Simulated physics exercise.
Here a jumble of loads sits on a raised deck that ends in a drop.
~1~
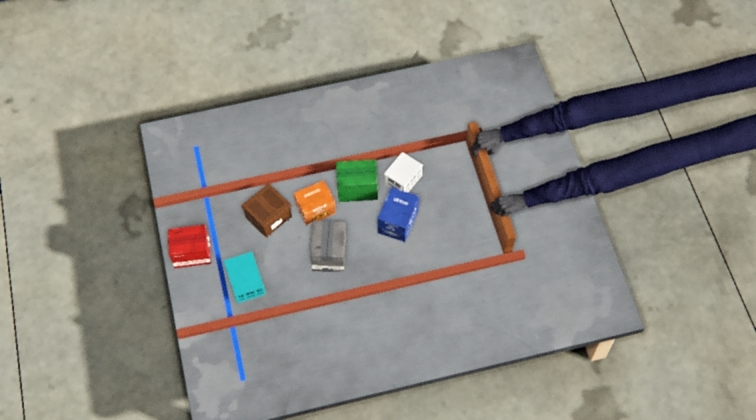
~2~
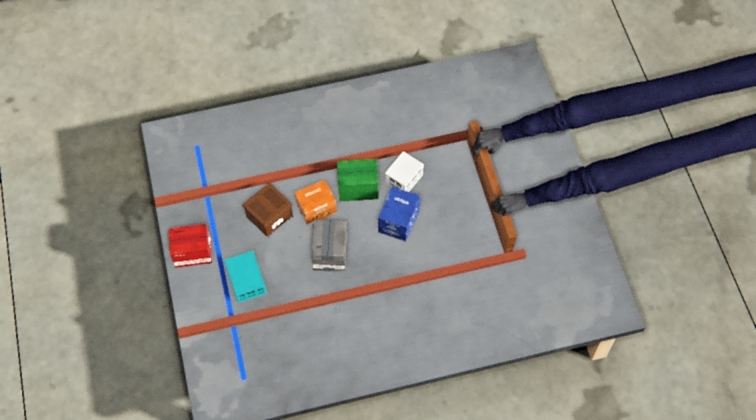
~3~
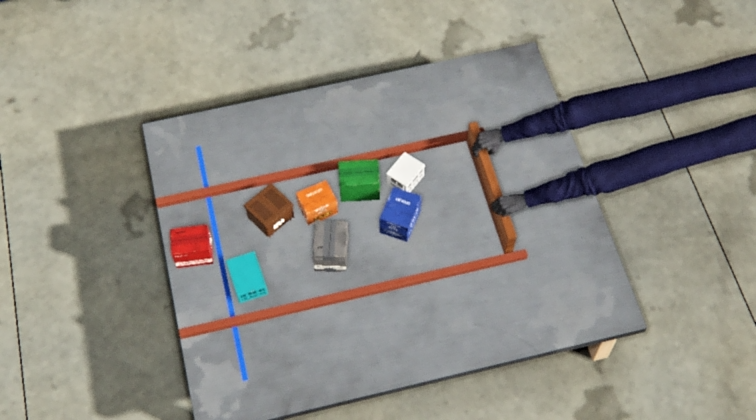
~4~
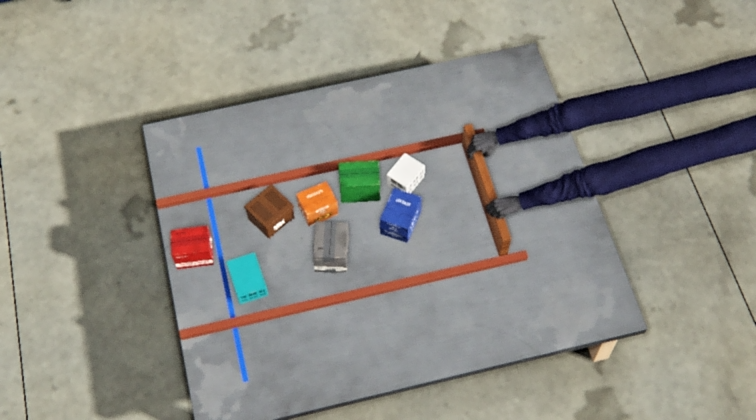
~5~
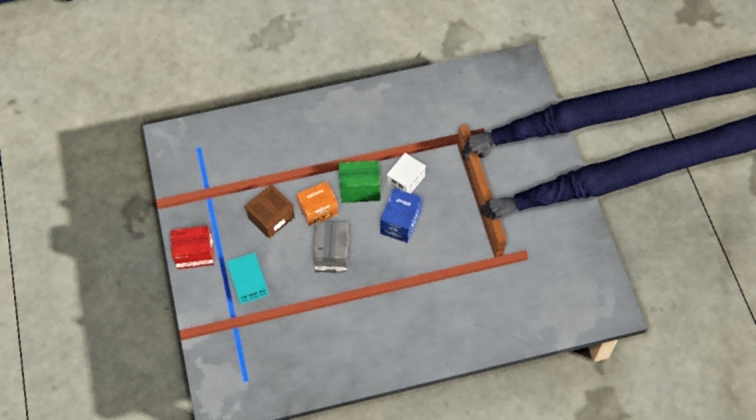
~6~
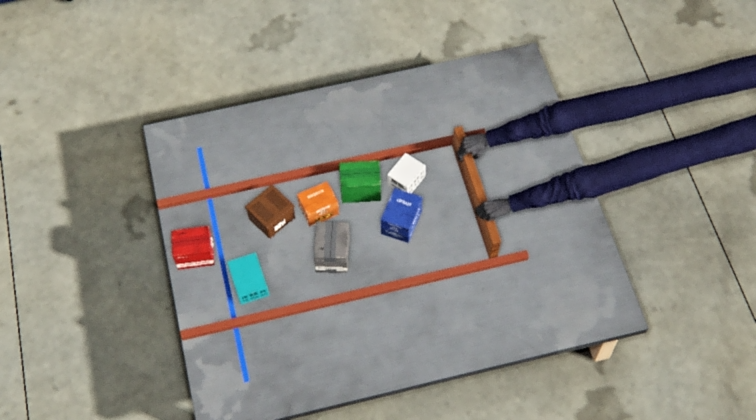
Two gloved hands held a wooden plank between two rails on a gray table and slid it slightly left toward the scattered colored boxes, which stayed practically still near a strip of blue tape.
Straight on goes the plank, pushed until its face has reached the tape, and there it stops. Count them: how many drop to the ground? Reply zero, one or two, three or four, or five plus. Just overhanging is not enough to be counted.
Three or four.
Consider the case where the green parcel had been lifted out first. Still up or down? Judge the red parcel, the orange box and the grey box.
The red parcel is gone; the orange box keeps its place; and the grey box keeps its place.
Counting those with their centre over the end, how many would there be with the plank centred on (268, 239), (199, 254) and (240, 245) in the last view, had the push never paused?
Taking the places in turn, the counts are 1, 6 and 3.
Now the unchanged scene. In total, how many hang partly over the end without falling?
The figure is 3.
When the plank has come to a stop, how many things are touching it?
The number is 2.
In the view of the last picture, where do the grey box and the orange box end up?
Grey box at (178, 286), orange box at (176, 247).
A little later, none off yet; red parcel at rest near (193, 248); turquoise crate at rest near (248, 279); brown tote moving near (267, 214).
Next, none off yet; red parcel at rest near (193, 248); turquoise crate at rest near (248, 279); brown tote shifted about its own width near (248, 223).
Later still, none off yet; red parcel shifted about its own width near (163, 264); turquoise crate shifted about its own width near (199, 289); brown tote shifted well along near (188, 237).
When it is over, the number that fall off is three or four; down, brown tote, turquoise crate and red parcel.
